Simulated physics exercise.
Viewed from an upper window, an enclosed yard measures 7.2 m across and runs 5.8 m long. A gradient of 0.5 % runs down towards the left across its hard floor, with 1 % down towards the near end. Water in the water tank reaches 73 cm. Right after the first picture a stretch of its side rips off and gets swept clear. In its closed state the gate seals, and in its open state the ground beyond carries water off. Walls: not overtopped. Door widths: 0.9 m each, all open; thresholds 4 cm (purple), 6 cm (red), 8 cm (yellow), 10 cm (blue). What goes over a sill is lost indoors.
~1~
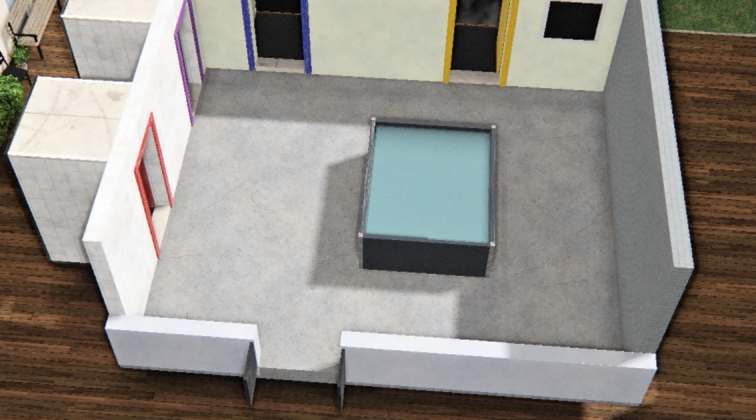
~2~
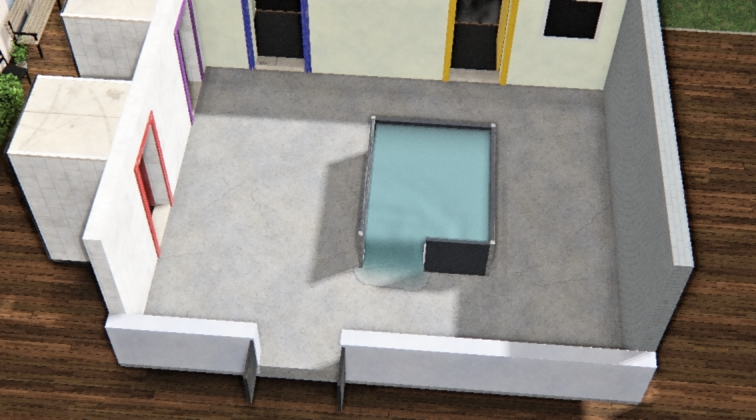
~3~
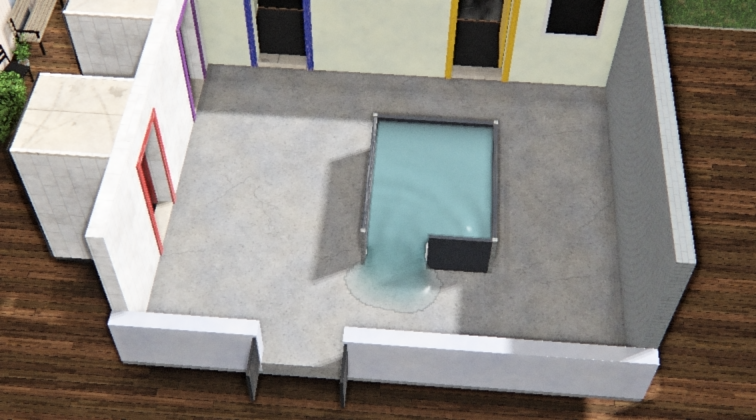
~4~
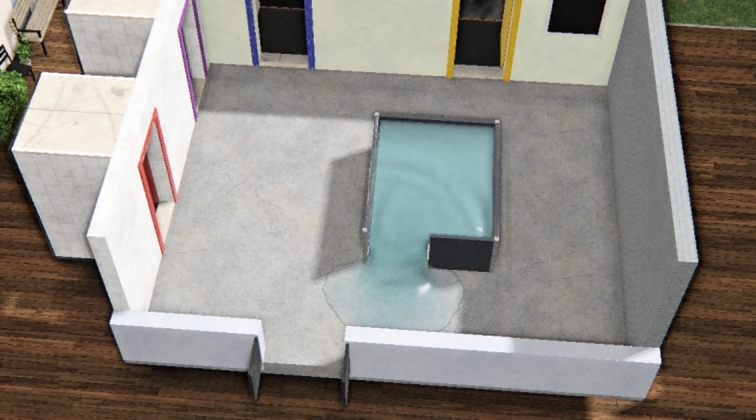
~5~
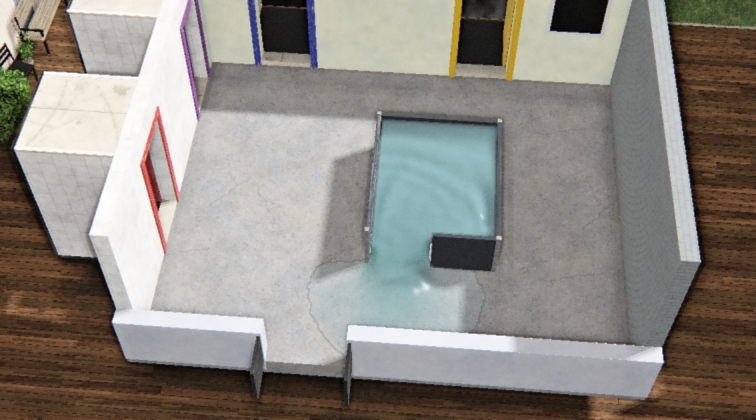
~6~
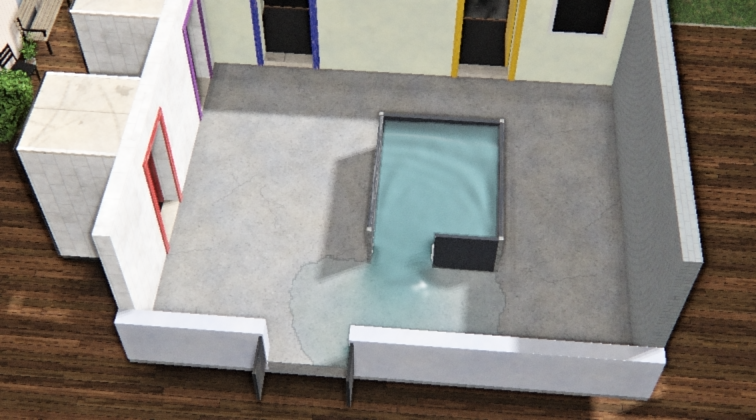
A dark-walled tank of blue-green water stands in a grey-floored, white-walled yard, seen from high above, with brown decking outside. Red and purple door surrounds line the left wall, blue and yellow ones the pale back wall, and a gap opens in the low near wall. The left part of the tank's near side vanishes, water pours out and spreads across the floor to the near wall and opening, ripples cross the tank, and the view drifts very slightly.
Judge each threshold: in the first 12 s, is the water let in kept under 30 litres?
As I see it, purple door: Less than stated; red door: Less than stated; yellow door: Less than stated; blue door: Less than stated.
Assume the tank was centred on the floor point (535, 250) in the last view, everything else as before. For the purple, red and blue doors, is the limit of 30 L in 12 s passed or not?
Measured against that limit, purple comes out beyond it, red beyond it and blue short of it.
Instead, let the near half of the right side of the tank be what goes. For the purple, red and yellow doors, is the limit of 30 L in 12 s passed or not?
Then purple exceeds it, red exceeds it, yellow does not exceed it.
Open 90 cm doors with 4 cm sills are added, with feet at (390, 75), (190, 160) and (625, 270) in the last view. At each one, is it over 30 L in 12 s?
Taking them in order, the first gets too little, the second too little and the third enough.
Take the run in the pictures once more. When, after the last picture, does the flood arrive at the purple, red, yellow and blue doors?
Door times: Purple 3.8 s / red 2.0 s / yellow 5.0 s / blue 5.0 s.
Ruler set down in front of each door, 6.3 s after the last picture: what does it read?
Depth readings (cm): Purple = 3; red = 5; yellow = 8; blue = 6.
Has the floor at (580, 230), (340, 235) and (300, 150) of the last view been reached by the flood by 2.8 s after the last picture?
Listed in sequence, the spots are drenched, bone dry and bone dry.
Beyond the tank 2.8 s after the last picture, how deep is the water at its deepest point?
Depth: Approx. 28 cm.
Then, 0.7 s after the last picture water covers 15 % of the floor and is deepest (46 cm) near (378, 354); purple door not reached, red door not reached, yellow door not reached, blue door not reached.
Then, 1.5 s after the last picture water covers 25 % of the floor and is deepest (41 cm) near (391, 344); purple door not reached, red door not reached, yellow door not reached, blue door not reached.
Then, 2.8 s after the last picture water covers 40 % of the floor and is deepest (28 cm) near (391, 344); purple door not reached, red door 5 cm at the sill, 0 L in, yellow door not reached, blue door not reached.
Then, 6.3 s after the last picture water covers 90 % of the floor and is deepest (17 cm) near (378, 354); purple door 3 cm at the sill, 0 L in, red door 5 cm at the sill, 0 L in, yellow door 8 cm at the sill, 0 L in, blue door 6 cm at the sill, 0 L in.
Then, 11.3 s after the last picture water covers 100 % of the floor and is deepest (11 cm) near (390, 355); purple door 7 cm at the sill, 11 L in, red door 3 cm at the sill, 0 L in, yellow door 4 cm at the sill, 0 L in, blue door 5 cm at the sill, 0 L in.
